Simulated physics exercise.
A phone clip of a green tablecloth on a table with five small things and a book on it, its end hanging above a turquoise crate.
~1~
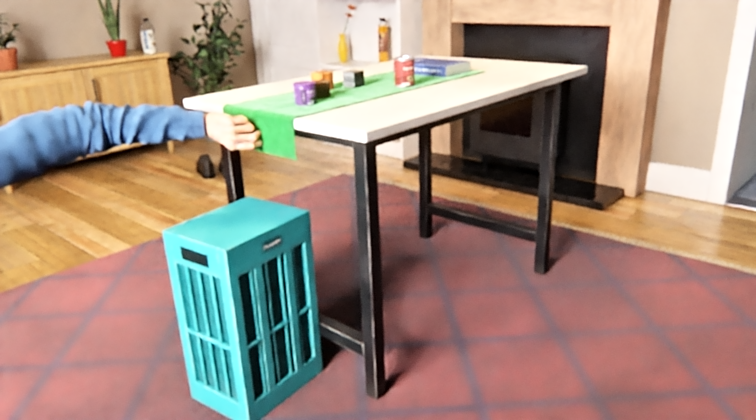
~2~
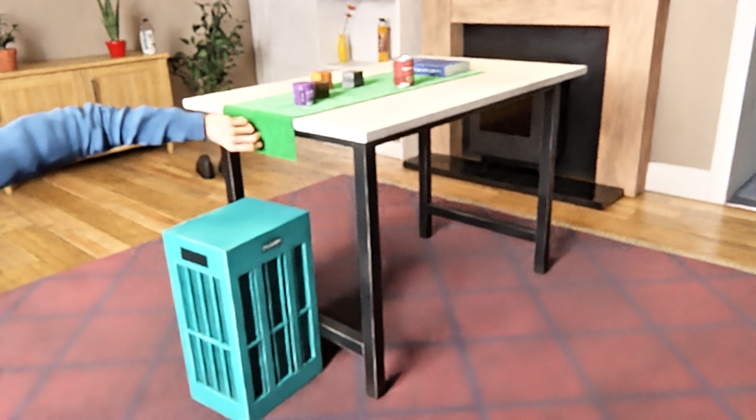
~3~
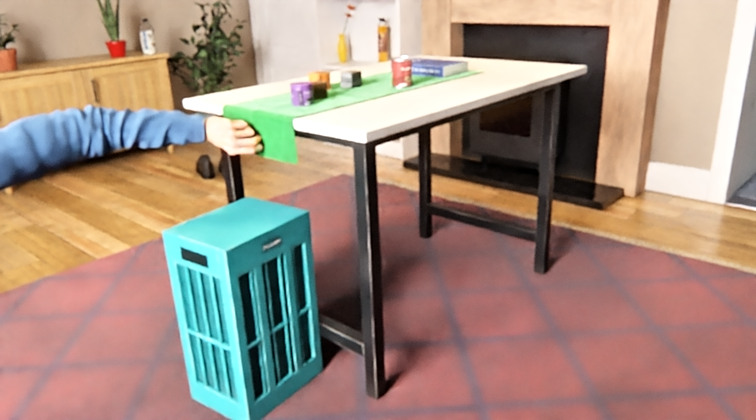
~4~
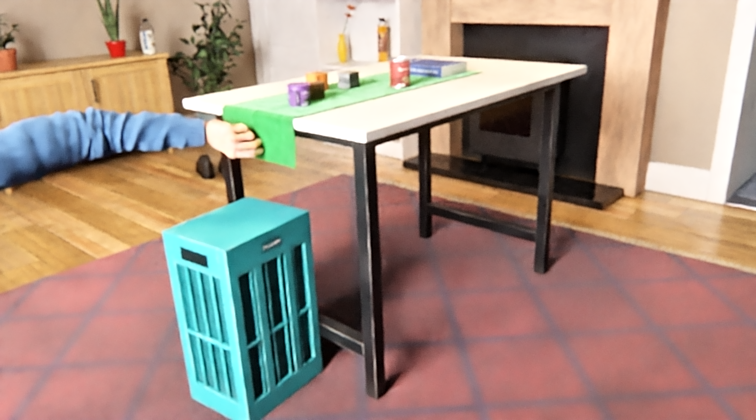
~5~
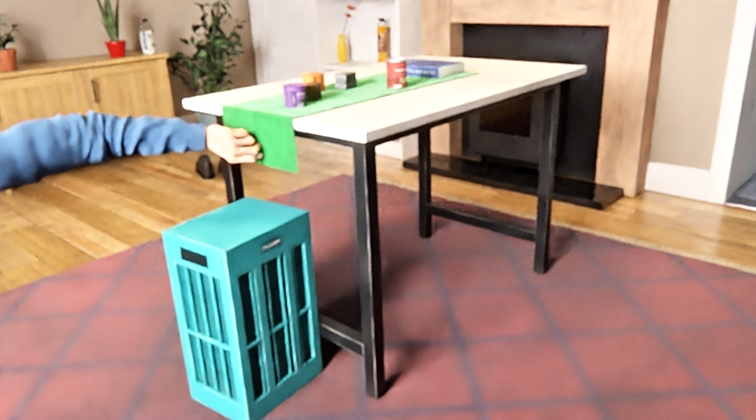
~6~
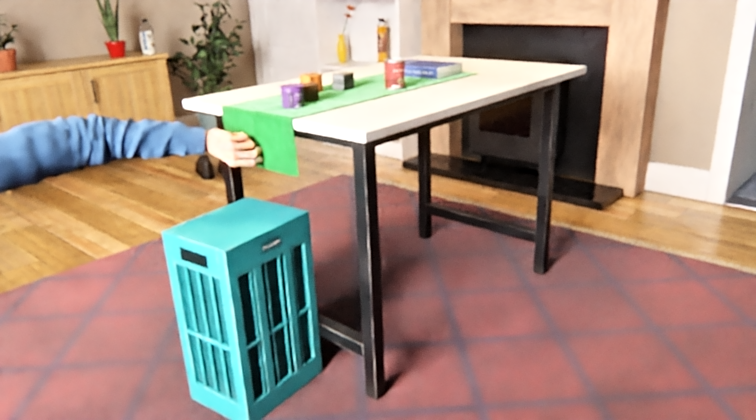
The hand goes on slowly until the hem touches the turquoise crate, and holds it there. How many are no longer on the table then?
It carries off one.
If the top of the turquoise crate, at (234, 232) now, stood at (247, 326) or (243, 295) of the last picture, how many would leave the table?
Over the edge go 4 and 3.
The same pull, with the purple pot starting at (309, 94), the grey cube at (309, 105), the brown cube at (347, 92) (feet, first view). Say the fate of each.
The purple pot survives; the grey cube drops off; the brown cube keeps its place on top.
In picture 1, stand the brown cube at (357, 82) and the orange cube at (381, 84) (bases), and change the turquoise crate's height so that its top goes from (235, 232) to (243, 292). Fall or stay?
The brown cube remains up; the orange cube does not fall.
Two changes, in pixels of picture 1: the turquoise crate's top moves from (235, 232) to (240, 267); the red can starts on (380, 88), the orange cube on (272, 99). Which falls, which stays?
The red can stays on, the orange cube falls.
Soon after, hem near (262, 184); all still up.
Then, hem on the crate; purple pot gone.
At rest, hem on the crate; purple pot gone. The answer is one.
